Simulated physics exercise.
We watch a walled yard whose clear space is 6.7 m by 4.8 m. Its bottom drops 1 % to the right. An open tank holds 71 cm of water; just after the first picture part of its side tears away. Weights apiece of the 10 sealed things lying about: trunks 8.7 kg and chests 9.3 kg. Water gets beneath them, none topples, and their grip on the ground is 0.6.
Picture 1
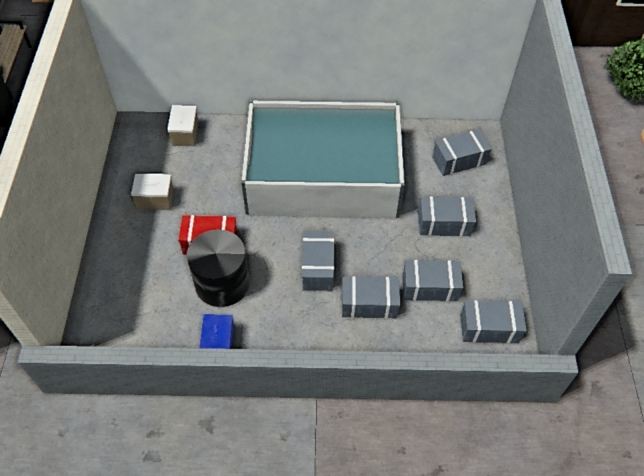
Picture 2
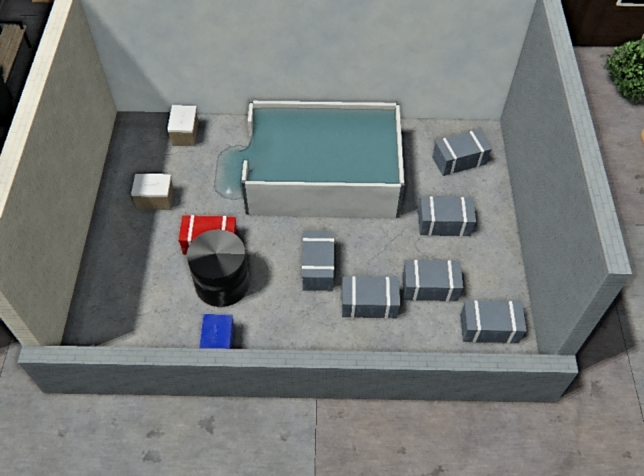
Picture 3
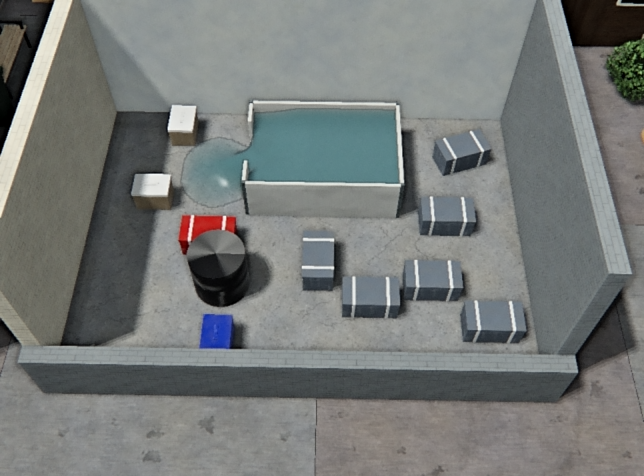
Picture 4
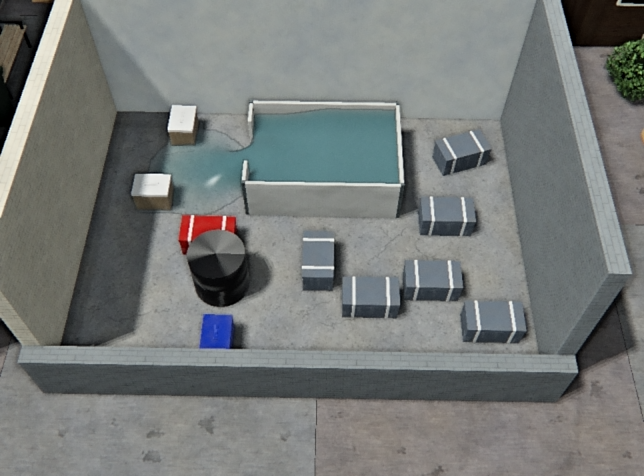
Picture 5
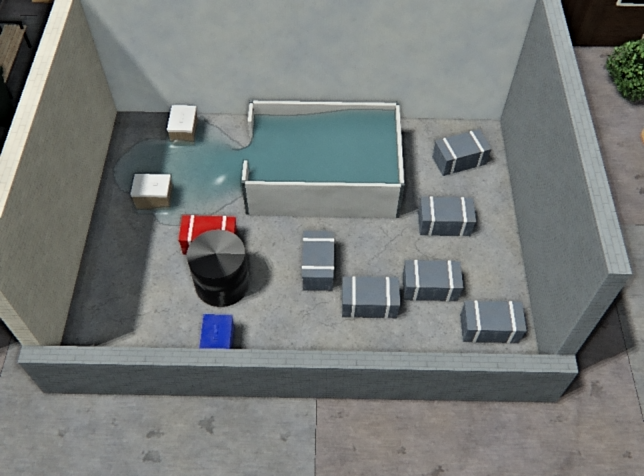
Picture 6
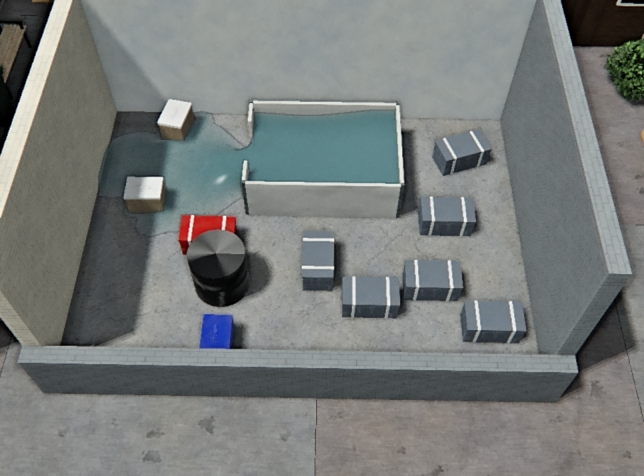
Water poured out through a gap in the left side of an open tank and spread across the walled yard's floor, reaching two pale boxes and nudging them slightly, while the other boxes stayed still.
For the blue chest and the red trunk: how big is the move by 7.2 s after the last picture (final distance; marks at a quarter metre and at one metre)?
Blue chest travels far, red trunk slides a little.
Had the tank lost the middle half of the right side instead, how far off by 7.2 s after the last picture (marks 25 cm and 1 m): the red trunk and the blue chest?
In that case the red trunk barely shifts, the blue chest ends far away.
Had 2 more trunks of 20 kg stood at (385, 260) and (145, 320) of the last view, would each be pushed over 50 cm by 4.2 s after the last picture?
In that order: Short of it, past it.
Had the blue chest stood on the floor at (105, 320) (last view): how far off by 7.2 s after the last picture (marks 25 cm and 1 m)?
It ends far away.
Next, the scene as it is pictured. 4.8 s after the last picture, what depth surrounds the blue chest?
Roughly 7 cm.
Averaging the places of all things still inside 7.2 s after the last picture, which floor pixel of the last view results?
Around (417, 232).
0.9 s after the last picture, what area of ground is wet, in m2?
Some 11.0 m2.
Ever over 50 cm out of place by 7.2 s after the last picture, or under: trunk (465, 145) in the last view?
It is under.
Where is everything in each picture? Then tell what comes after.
The blue chest at (216, 333), on the bottom; the red trunk at (207, 228), on the bottom; 3.7 m2 under water; 0 of 10 have shifted, in the first frame.
The blue chest at (216, 333) rests on the ground; the red trunk at (207, 228), on the bottom; 4.1 m2 under water; 0 of 10 have shifted, in the second frame.
The blue chest at (216, 333) rests on the ground; the red trunk at (207, 228), on the bottom; 4.9 m2 under water; 0 of 10 have shifted, in the third frame.
The blue chest at (216, 333), on the bottom; the red trunk at (207, 228) rests on the ground; water covers 5.7 m2; 0 of 10 have shifted, in the fourth frame.
The blue chest at (216, 333) rests on the ground; the red trunk at (207, 228) rests on the ground; 6.8 m2 under water; 0 of 10 have shifted, in the fifth frame.
The blue chest at (216, 333) rests on the ground; the red trunk at (207, 228) rests on the ground; 7.9 m2 under water; 2 of 10 have shifted, in the sixth frame.
Then, 0.9 s after the last picture the blue chest is near (216, 333), 0.0 m from its start, aground; the red trunk is near (207, 228), 0.0 m from its start, aground; 2 afloat.
Then, 2.8 s after the last picture the blue chest is near (261, 324), 0.6 m from its start, aground; the red trunk is near (207, 230), 0.0 m from its start, aground; 2 afloat.
Then, 4.8 s after the last picture the blue chest is near (370, 311), 2.1 m from its start, afloat; the red trunk is near (207, 230), 0.0 m from its start, aground; 3 afloat.
Then, 7.2 s after the last picture the blue chest is near (524, 314), 4.2 m from its start, afloat; the red trunk is near (237, 210), 0.5 m from its start, afloat; 9 afloat.
